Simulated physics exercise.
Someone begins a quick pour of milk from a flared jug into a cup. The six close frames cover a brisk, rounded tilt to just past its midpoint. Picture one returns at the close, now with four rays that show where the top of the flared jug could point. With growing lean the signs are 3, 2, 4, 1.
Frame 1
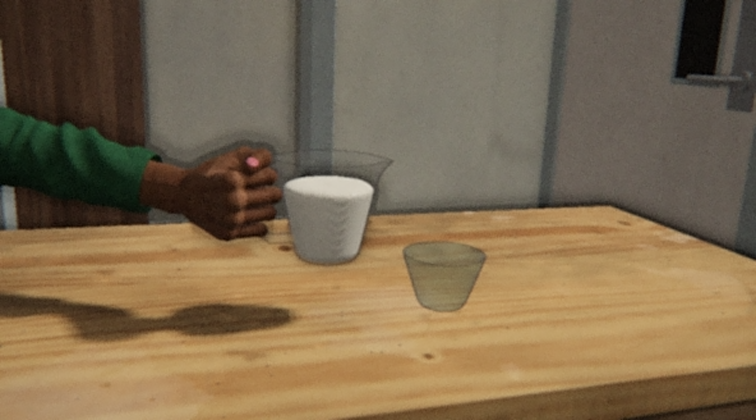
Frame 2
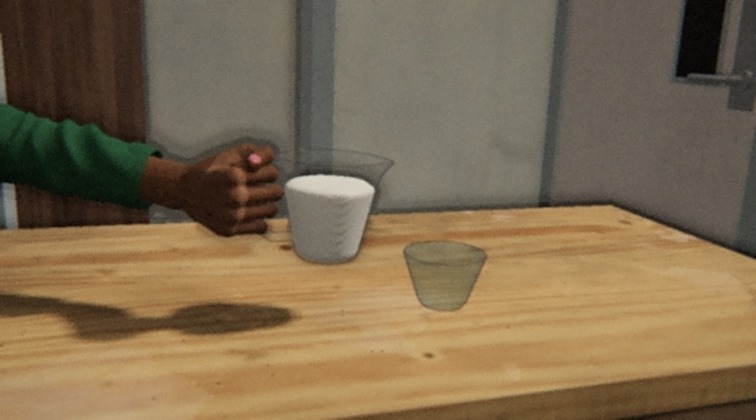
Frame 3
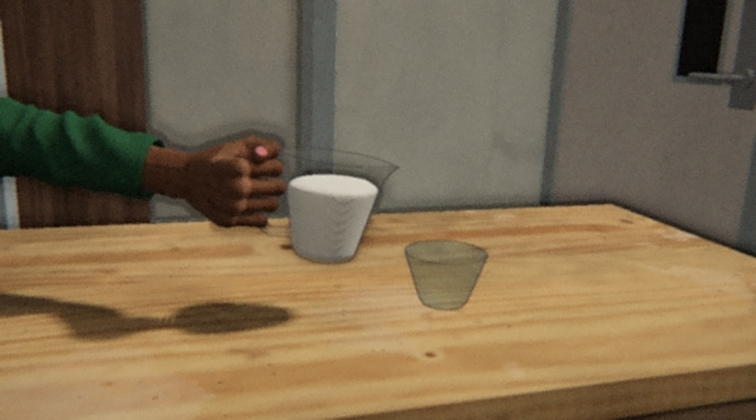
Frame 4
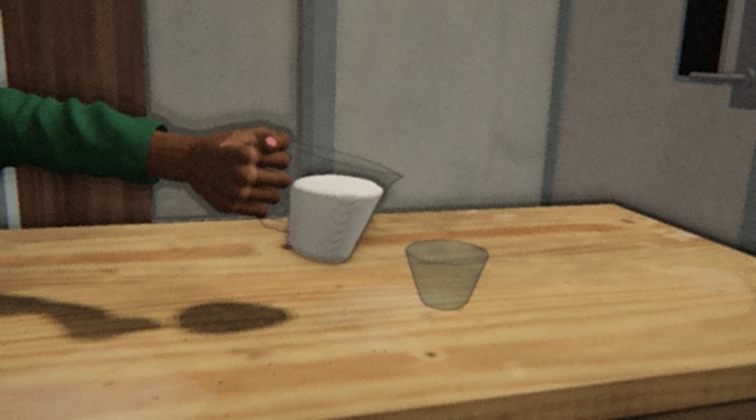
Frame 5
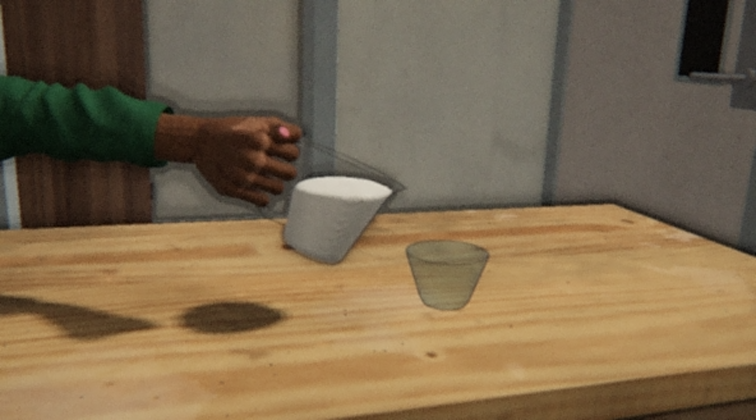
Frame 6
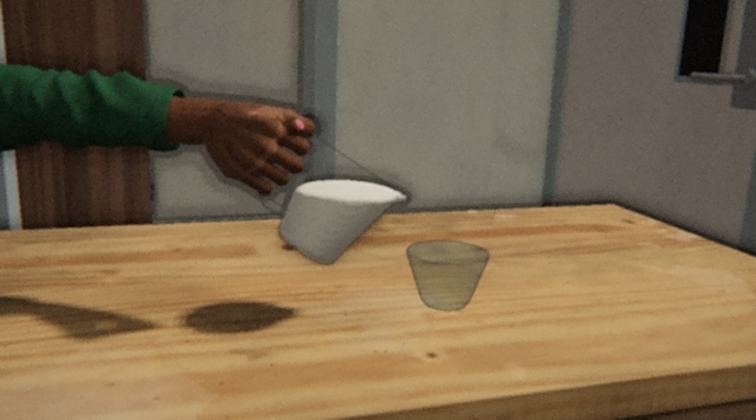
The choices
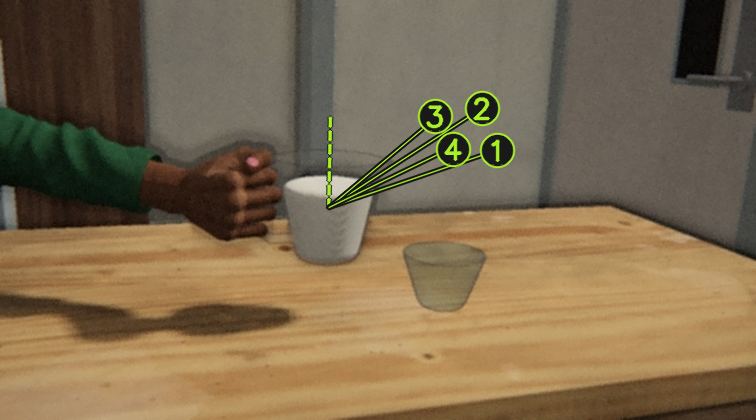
On a light wooden table against a grey panelled wall, a clear flared jug of milk stands upright beside a small empty-looking cup. A hand in a green sleeve, at the jug's left, rises and shifts right as the jug tilts steadily rightward, the milk sliding up to its lip.
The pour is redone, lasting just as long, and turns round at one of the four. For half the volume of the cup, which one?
Choose 3.
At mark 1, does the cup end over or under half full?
Over half.
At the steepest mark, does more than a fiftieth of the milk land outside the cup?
Yes.
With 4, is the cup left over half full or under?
Over.
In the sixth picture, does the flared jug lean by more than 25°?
Yes.
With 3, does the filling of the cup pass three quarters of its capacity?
No, it does not.
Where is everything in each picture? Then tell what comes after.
Upright, lip at (391, 160); rim of the cup round (444, 253); nothing has left yet, in the first frame.
Upright, lip at (393, 161); nothing has left yet, in the second frame.
Tipped about 7°, lip at (397, 166); nothing has left yet, in the third frame.
Tipped about 14°, lip at (402, 175); nothing has left yet, in the fourth frame.
Tipped about 23°, lip at (405, 187); nothing has left yet, in the fifth frame.
Tipped about 33°, lip at (407, 200); nothing has left yet, in the sixth frame.
In lime, 1 at (481, 155); 2 at (468, 117); 3 at (422, 128); 4 at (436, 155).
With 1, the cup ends with about 72 % of what it can hold; 33 % of the milk is spilt.
With 2, the cup ends with about 70 % of what it can hold; 5 % of the milk is spilt.
With 3, the cup ends with about 53 % of what it can hold.
With 4, the cup ends with about 77 % of what it can hold; 16 % of the milk is spilt.
